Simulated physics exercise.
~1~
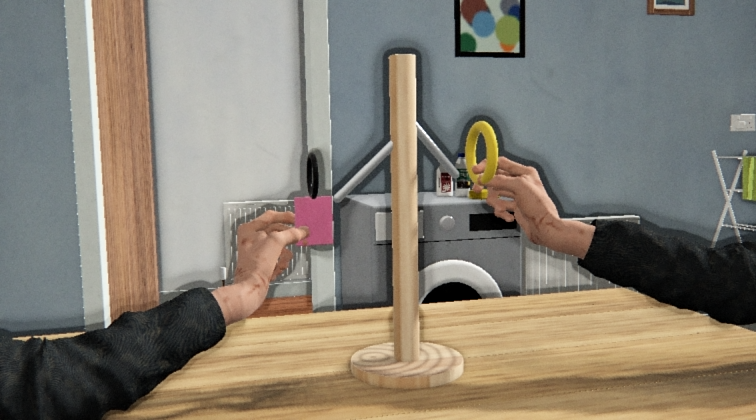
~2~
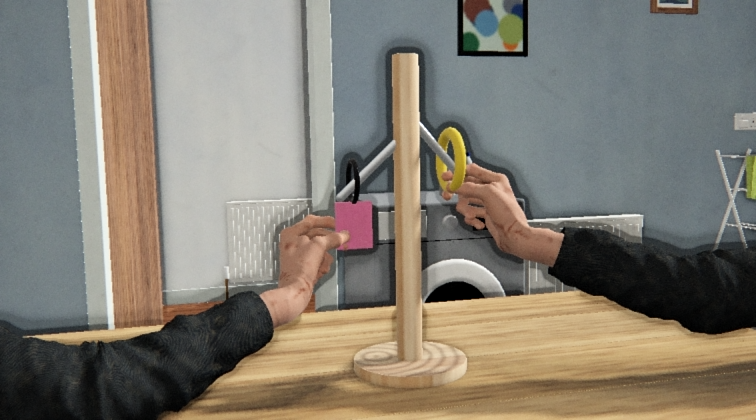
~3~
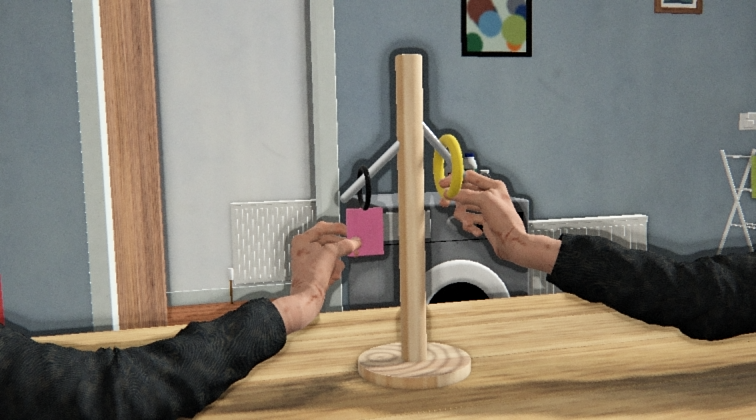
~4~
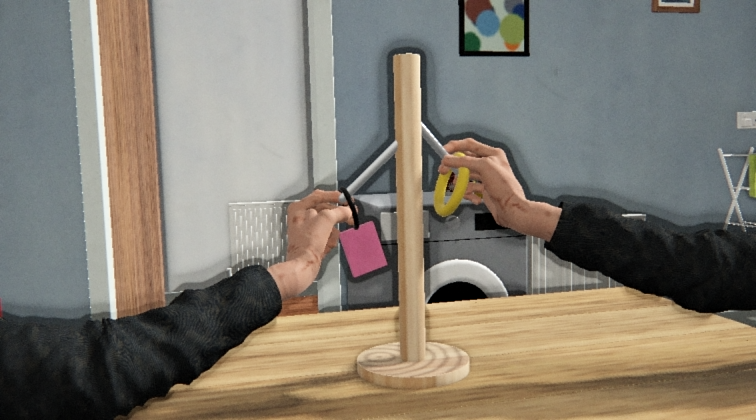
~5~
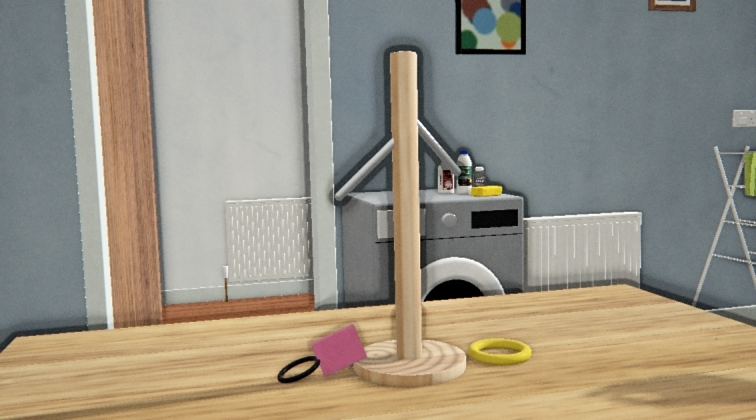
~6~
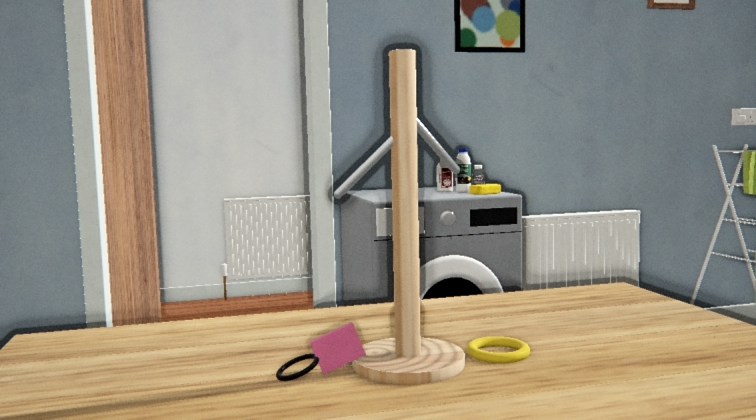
Two hands in dark sleeves reach in from either side of a wooden table, the left holding a pink tag with a black loop and the right a yellow ring, with an upright wooden post on a round base between them. Behind, a grey washing machine stands against a blue wall beside a pale door. The hands move inward, bringing both items close to the post, then lower them slightly as the tag tilts. The hands are then gone, and both items have dropped to the table. The tag rests tilted at the left of the base, and the yellow ring lies flat at the right.
